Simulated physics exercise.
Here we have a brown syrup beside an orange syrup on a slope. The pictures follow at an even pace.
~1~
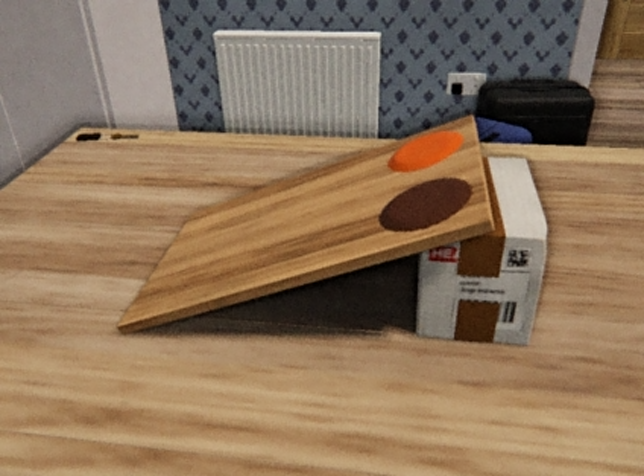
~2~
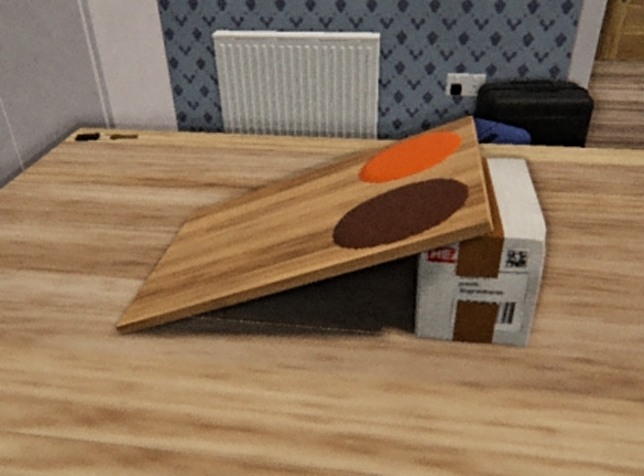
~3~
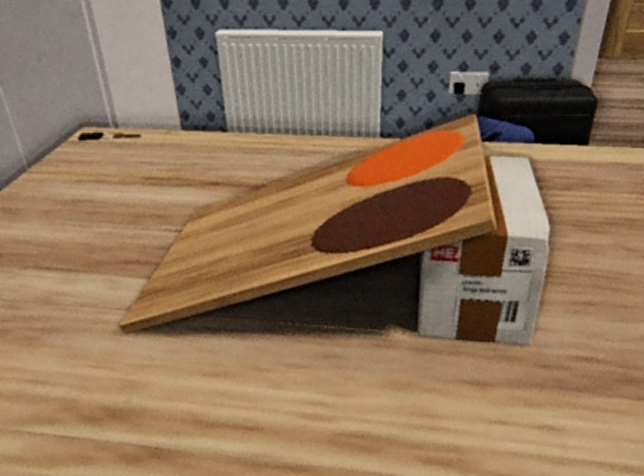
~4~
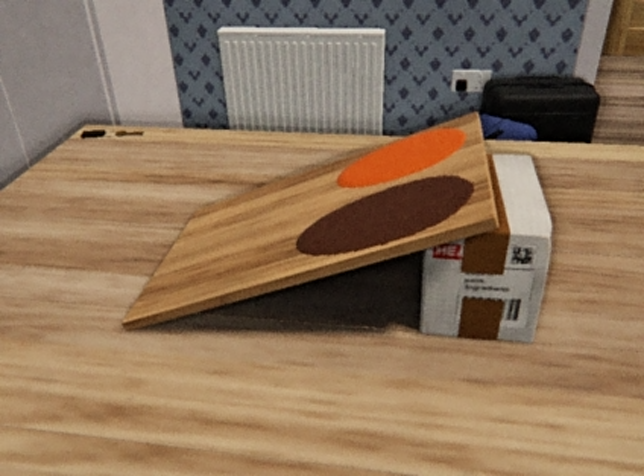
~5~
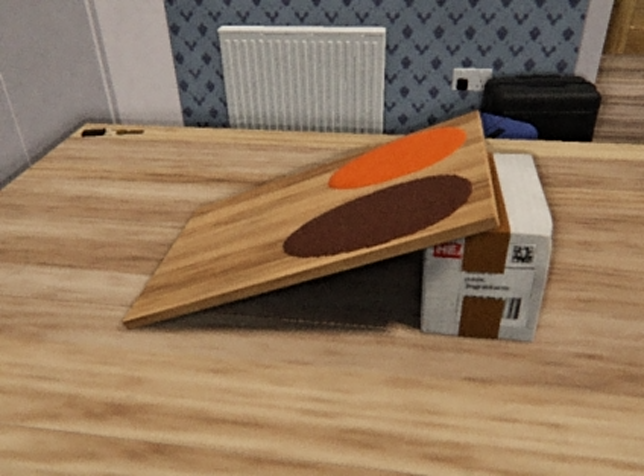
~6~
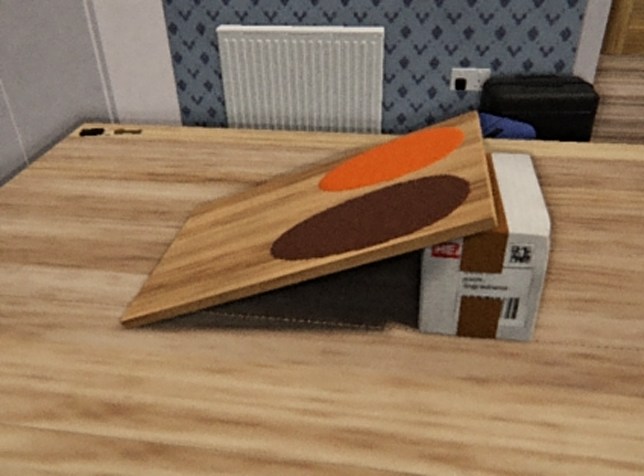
Brown and orange syrup patches spread slowly down a sloping wooden board, side by side.
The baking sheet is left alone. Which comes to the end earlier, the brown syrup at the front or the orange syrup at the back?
The nearer one.
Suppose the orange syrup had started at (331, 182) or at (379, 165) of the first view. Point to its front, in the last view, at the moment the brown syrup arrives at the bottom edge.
Around (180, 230) in the first try, (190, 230) in the second.
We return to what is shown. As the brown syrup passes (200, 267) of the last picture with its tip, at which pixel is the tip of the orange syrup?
Roughly at (270, 199).
Soon after, the brown syrup is three quarters of the way down; the orange syrup is three quarters of the way down.
Later, the brown syrup is close to the edge; the orange syrup is three quarters of the way down.
In the end, the brown syrup is at the low edge; the orange syrup is three quarters of the way down.
